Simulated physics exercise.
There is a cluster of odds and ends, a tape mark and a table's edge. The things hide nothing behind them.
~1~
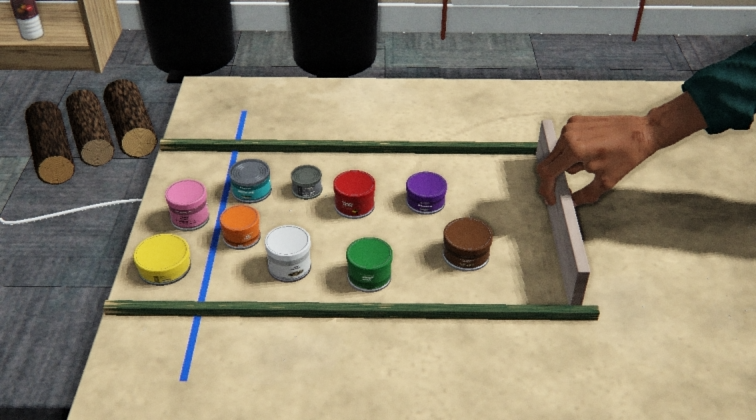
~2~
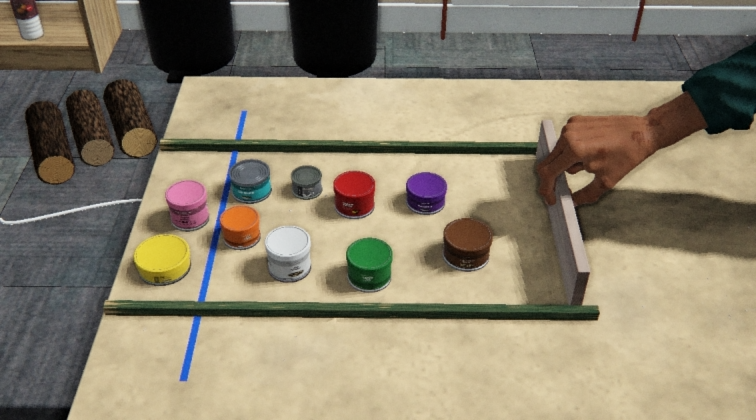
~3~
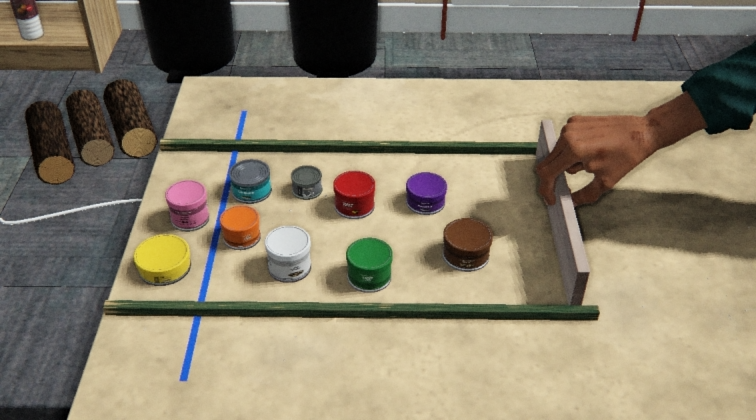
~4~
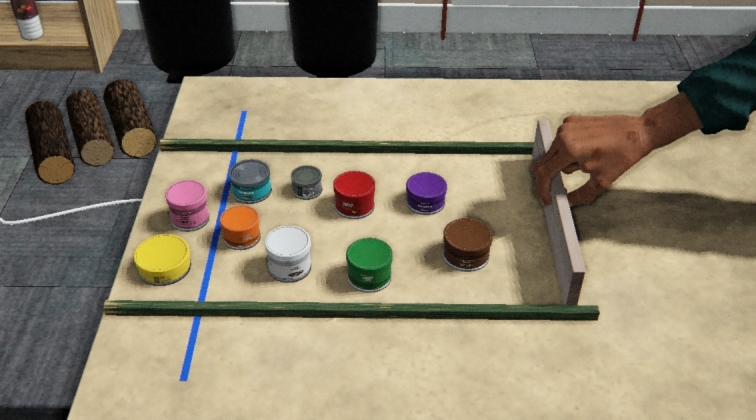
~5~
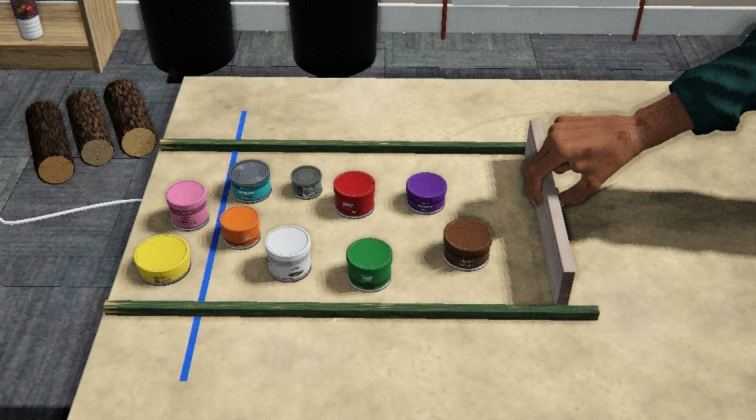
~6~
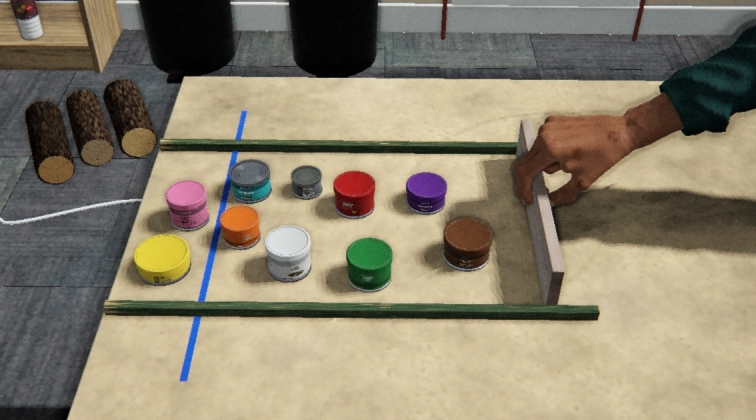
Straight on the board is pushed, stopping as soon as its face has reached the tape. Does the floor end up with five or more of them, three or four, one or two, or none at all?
The floor ends up with one or two.
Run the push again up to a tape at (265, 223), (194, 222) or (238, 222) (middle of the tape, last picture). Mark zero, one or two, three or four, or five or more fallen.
Taking the three places in turn, it would be zero; either three or four; none.
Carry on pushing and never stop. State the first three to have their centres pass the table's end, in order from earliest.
It runs the yellow tin, the pink tin, and lastly the orange pot.
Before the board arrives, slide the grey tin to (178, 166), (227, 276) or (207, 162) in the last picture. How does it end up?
Lab note - grey tin, per position: Is safe; is safe; is safe.
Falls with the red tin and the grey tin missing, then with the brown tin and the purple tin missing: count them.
1, then 0.
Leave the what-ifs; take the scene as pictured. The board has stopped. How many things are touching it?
4 are in contact with it.
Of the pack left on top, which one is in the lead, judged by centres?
The one in question is the orange pot.
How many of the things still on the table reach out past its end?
The count is 0.
Early on, none off yet; yellow tin at rest near (163, 260); pink tin at rest near (188, 206); orange pot at rest near (241, 228).
Finally, the number that fall off is one or two; lost, pink tin and yellow tin.
